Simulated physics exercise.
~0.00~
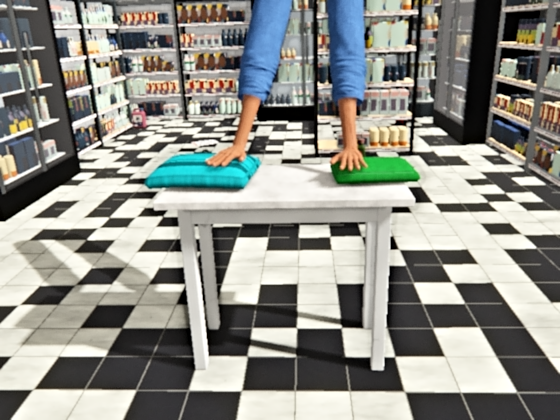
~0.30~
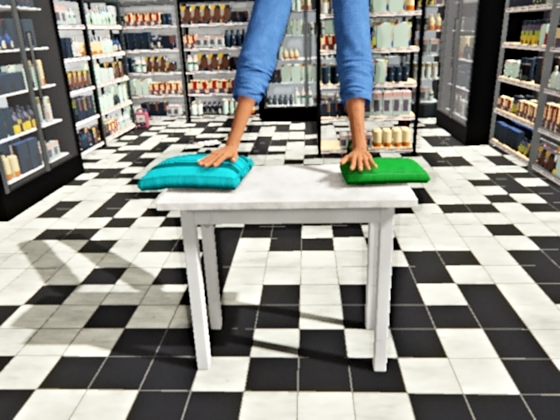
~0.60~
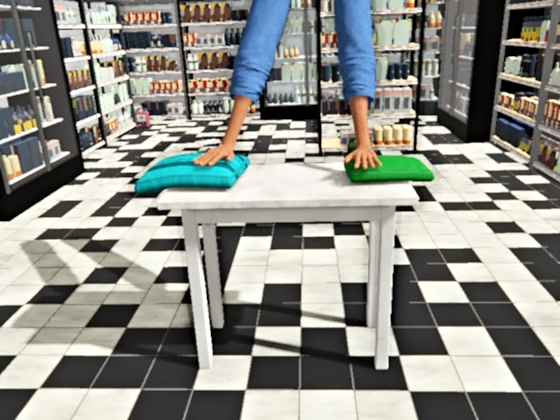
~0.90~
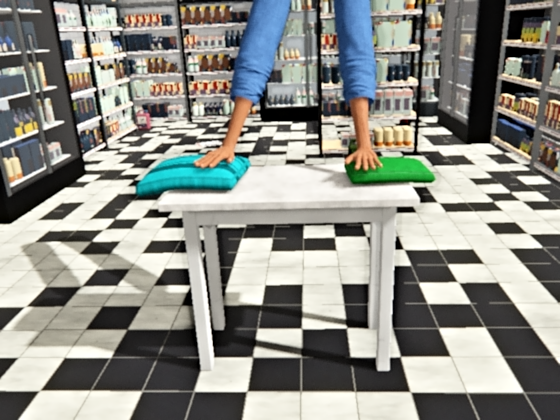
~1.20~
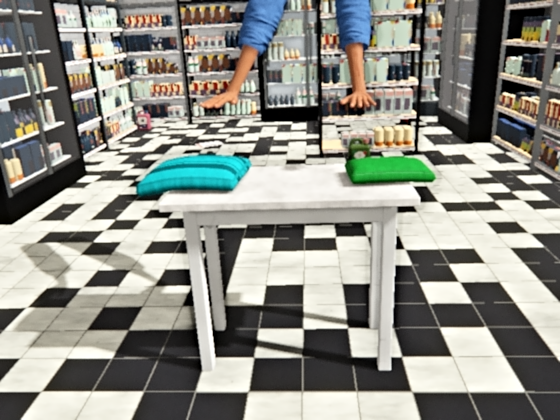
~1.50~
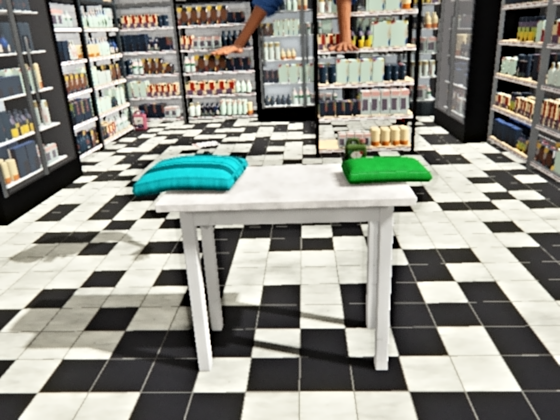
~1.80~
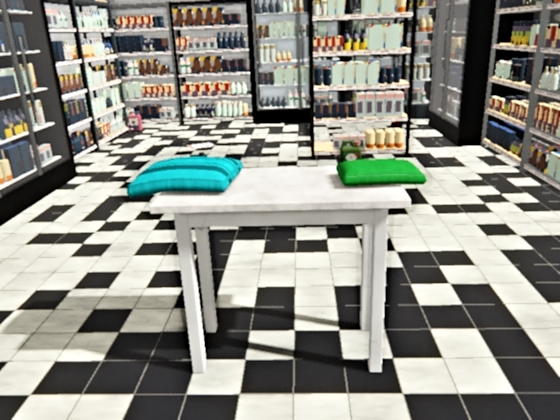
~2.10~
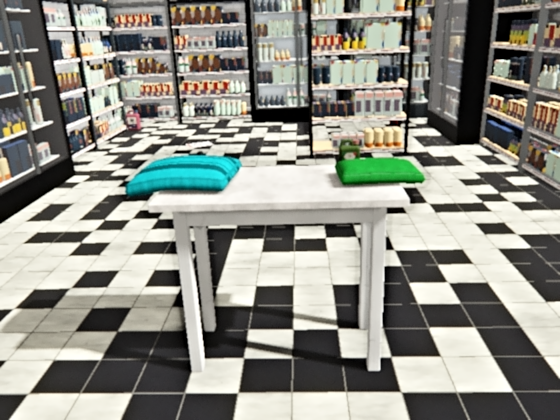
Two hands slid a turquoise cushion slightly left and a green sack slightly right on a small white table in a shop with a checkered floor, then lifted away out of view, and both stayed resting at the table's opposite ends.
